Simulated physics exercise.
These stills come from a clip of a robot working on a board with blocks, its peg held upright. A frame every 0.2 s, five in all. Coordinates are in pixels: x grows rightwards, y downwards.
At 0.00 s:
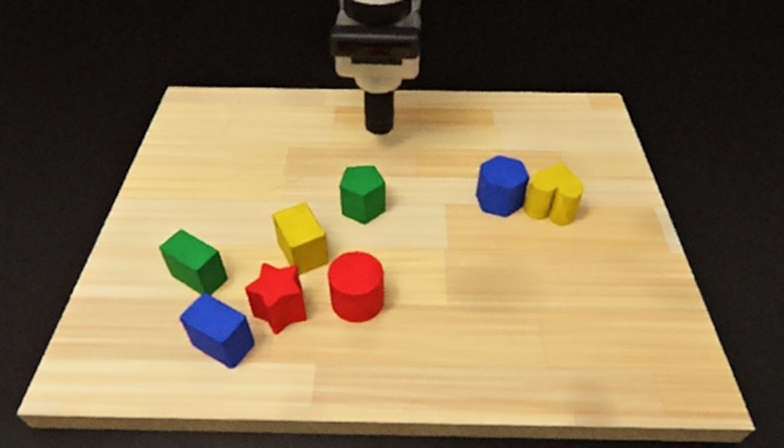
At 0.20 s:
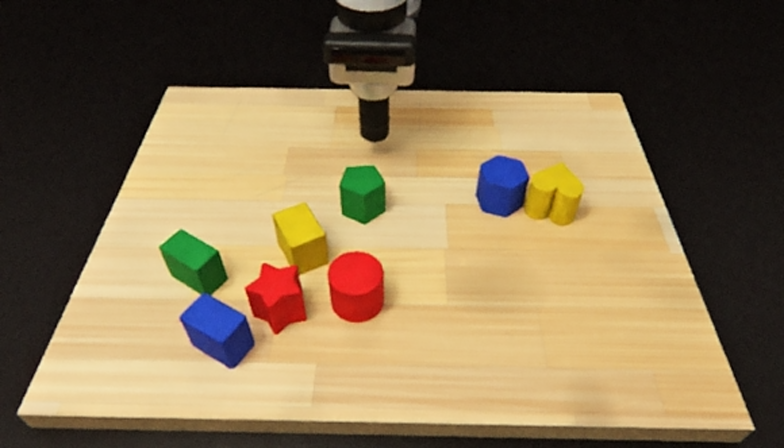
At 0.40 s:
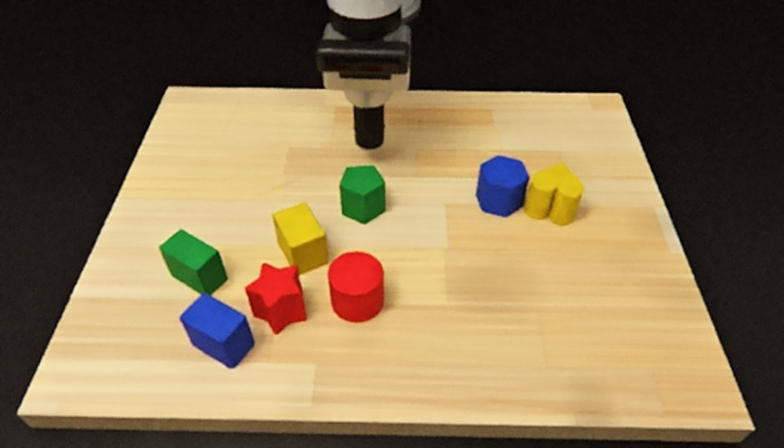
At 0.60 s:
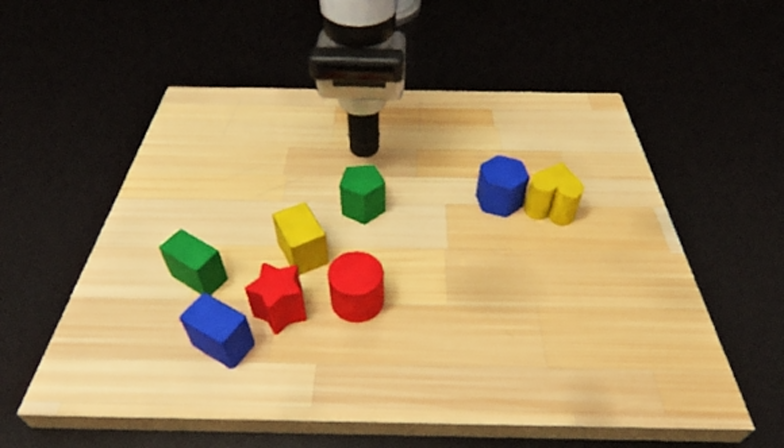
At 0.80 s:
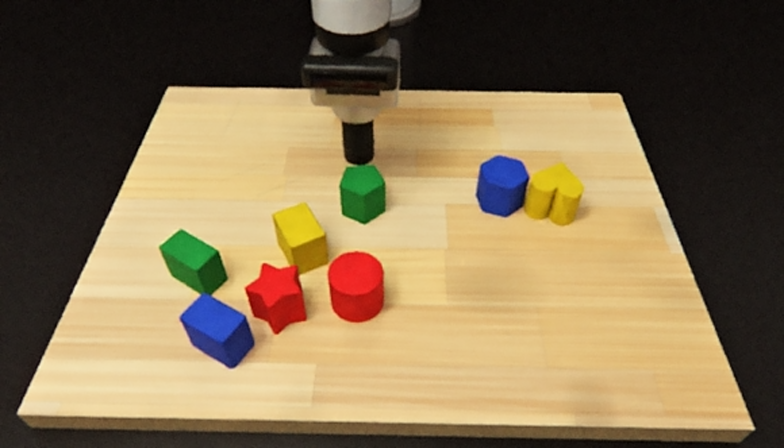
The clip opens on a light wooden board scattered with red, green, blue and yellow blocks, a robot arm's dark peg near the far edge, beyond the green pentagon. The peg moves a short way nearer and slightly left, closing in on the pentagon, while every block stays still.
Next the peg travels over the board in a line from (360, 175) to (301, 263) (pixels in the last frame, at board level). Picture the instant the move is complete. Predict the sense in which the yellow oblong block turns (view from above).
Rotation: Counter-clockwise.
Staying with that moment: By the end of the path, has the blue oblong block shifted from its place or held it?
In the end it has not been moved.
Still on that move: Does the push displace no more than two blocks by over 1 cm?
No, I don't think so.
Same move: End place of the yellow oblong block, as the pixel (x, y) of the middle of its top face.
About (270, 258).
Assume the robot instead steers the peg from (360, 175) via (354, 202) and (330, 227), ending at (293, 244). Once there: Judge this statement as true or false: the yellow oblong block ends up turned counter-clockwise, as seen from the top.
The claim holds.
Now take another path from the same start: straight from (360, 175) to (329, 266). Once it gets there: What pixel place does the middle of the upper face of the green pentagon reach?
Its top face will be centred at roughly (372, 219).
On the path given first. One third of the way, peg (340, 184); green pentagon (362, 192), turned 40° anticlockwise.
Two thirds of the way, peg (319, 214); yellow oblong block (294, 226); green pentagon (362, 198), turned 60° anticlockwise.
At the end, peg (297, 246); blue oblong block unmoved; red star (268, 298); yellow oblong block (270, 258), turned 30° anticlockwise; red disc unmoved; green pentagon (362, 198), turned 60° anticlockwise.
